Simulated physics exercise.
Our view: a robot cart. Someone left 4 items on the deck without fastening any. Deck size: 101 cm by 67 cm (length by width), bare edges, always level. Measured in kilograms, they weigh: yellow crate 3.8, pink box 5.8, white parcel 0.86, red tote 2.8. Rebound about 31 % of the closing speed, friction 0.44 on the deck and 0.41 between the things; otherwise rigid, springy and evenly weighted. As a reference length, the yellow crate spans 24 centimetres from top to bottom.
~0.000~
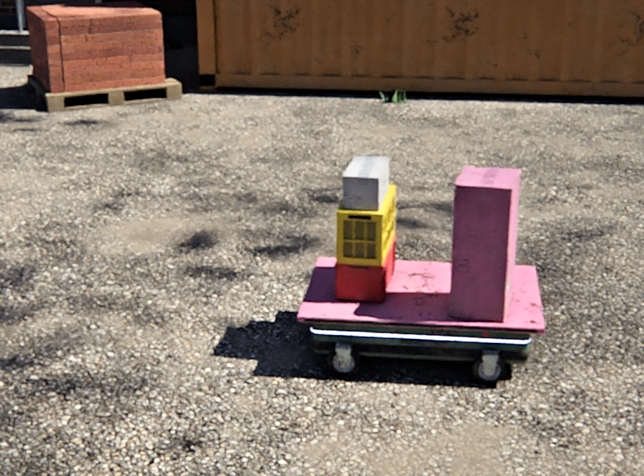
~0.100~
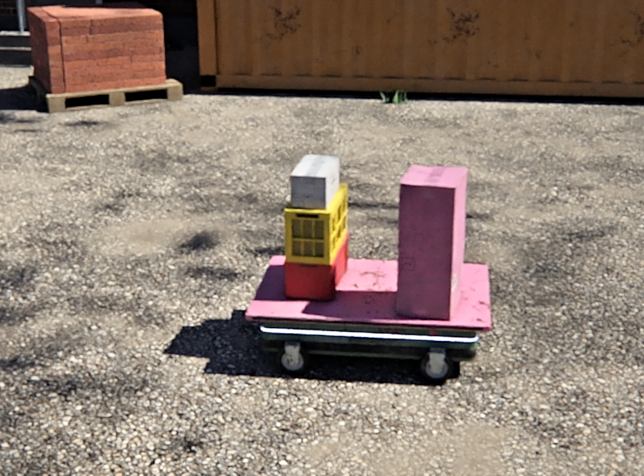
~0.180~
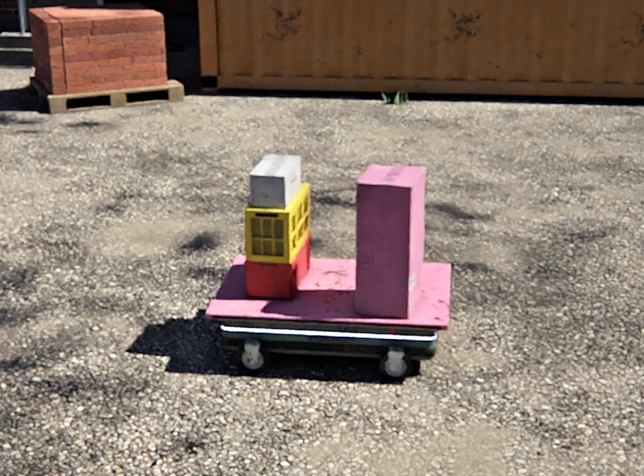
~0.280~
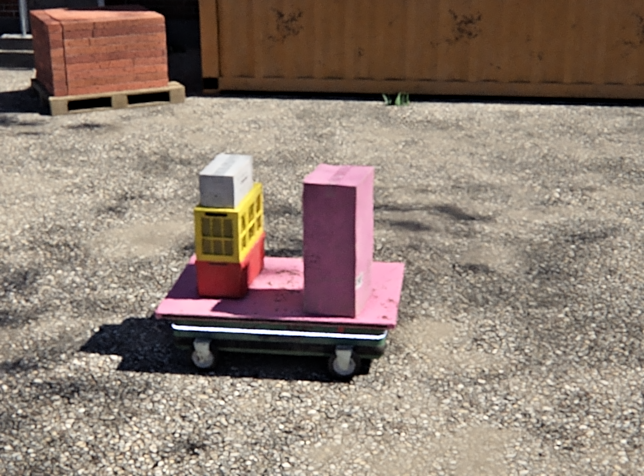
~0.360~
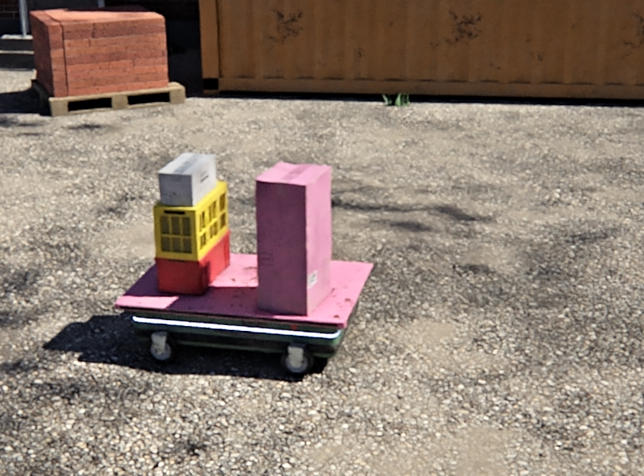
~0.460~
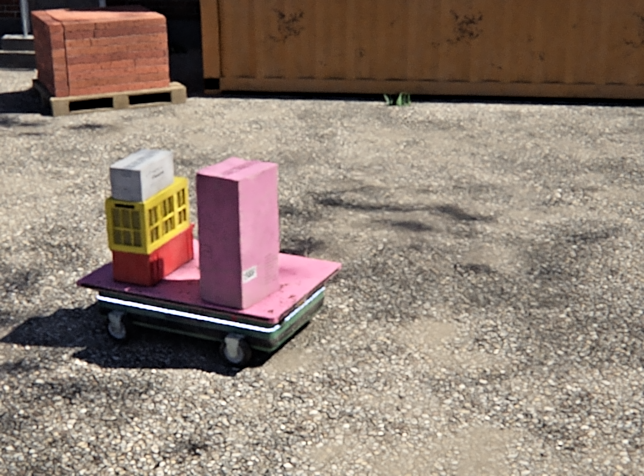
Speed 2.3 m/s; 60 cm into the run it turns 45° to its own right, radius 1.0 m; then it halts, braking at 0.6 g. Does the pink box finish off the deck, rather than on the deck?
Yes.
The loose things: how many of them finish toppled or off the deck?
Count: 4.
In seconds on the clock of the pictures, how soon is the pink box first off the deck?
I'd put it at some 0.8 s.
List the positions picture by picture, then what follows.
The first frame shows cart 0 cm along; pink box (485, 243); yellow crate (367, 223).
The second frame shows cart 23 cm along; red tote (317, 265); yellow crate (317, 222).
The third frame shows cart 41 cm along; white parcel (276, 181); red tote (279, 264).
The fourth frame shows cart 64 cm along; yellow crate (230, 221); white parcel (227, 181).
The fifth frame shows cart 83 cm along, turned 5°; white parcel (188, 180) shifted 4 cm; red tote (194, 260) shifted 3 cm.
The sixth frame shows cart 106 cm along, turned 18°; pink box (238, 233) shifted 2 cm; white parcel (143, 175) shifted 17 cm.
Around 0.76 s, cart 175 cm along, turned 45°; yellow crate and white parcel now off the deck; pink box at 6° to upright near (105, 203); red tote at 13° to upright.
Around 1.16 s, cart 213 cm along, turned 45°, stopped; pink box and red tote now off the deck.
Finally (1.6 s), off the deck, yellow crate, pink box, white parcel and red tote.
